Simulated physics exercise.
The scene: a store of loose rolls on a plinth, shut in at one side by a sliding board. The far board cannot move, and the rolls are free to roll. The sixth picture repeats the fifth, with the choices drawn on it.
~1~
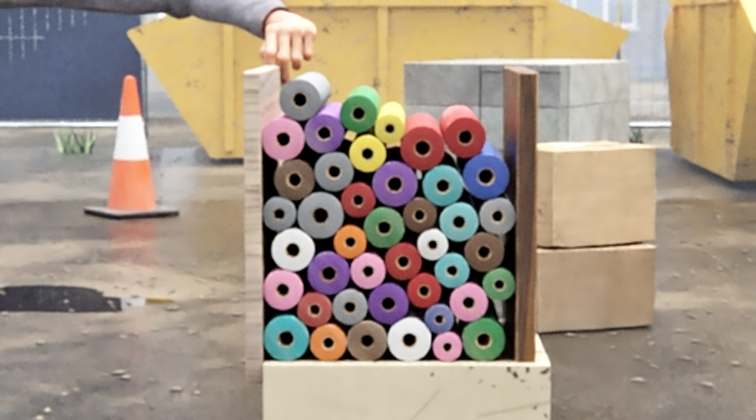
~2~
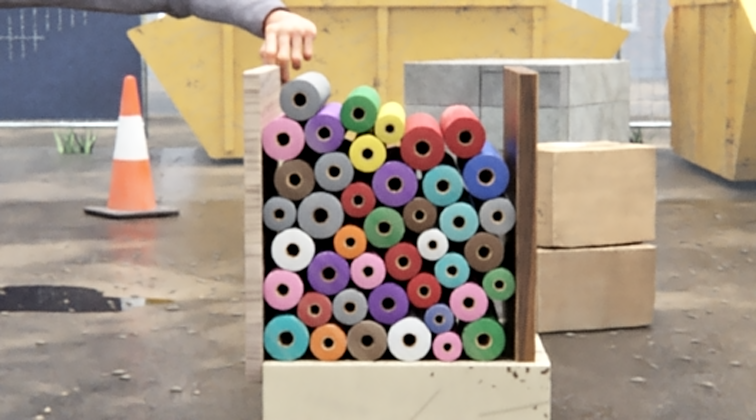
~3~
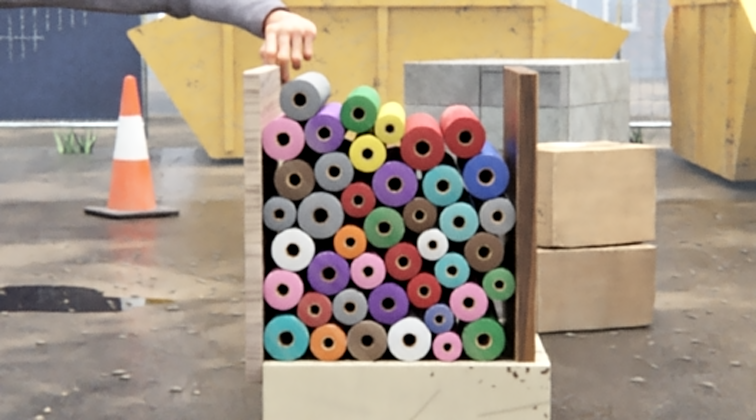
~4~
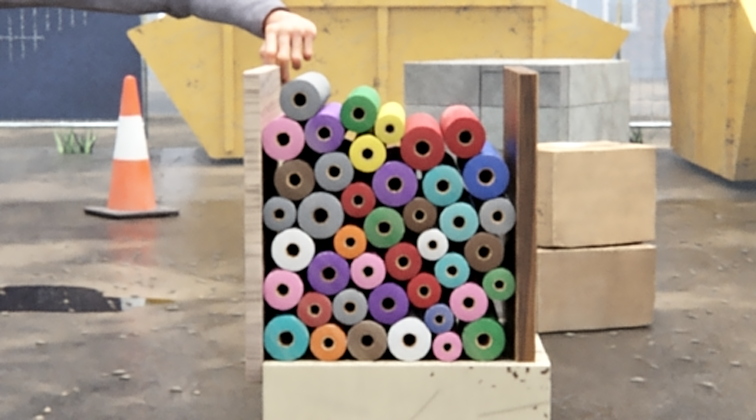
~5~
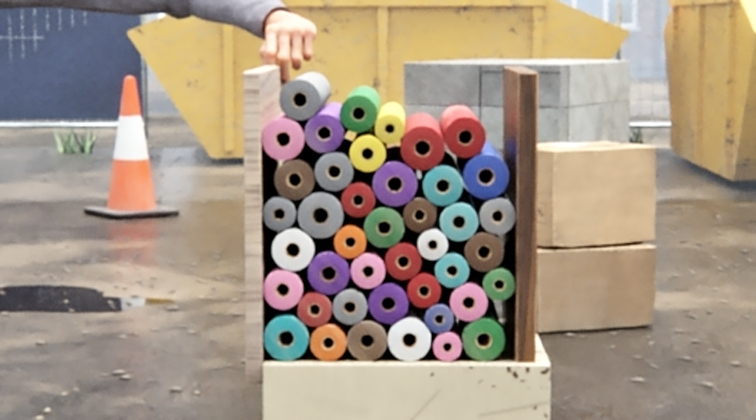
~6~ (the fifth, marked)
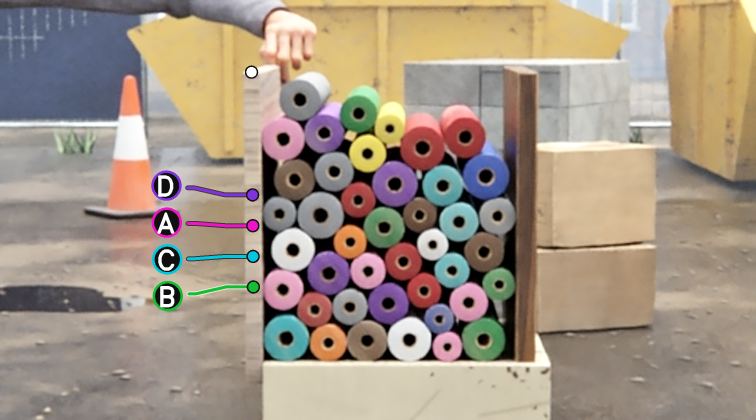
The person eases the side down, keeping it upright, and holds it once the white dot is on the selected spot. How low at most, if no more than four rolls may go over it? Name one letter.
Lower it to A and no more.
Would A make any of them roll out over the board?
Yes.
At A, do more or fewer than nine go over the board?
Fewer than nine.
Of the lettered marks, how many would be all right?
Two of them.
On the copy, A at (253, 226); B at (254, 287); C at (253, 256); D at (253, 195); the white dot at (252, 72).
On A. First, top of the board (261, 140).
Then, top of the board (262, 216).
Finally, top of the board (262, 225), two out over the board.
By contrast, B more than four out over the board; C more than four out over the board; D two out over the board.
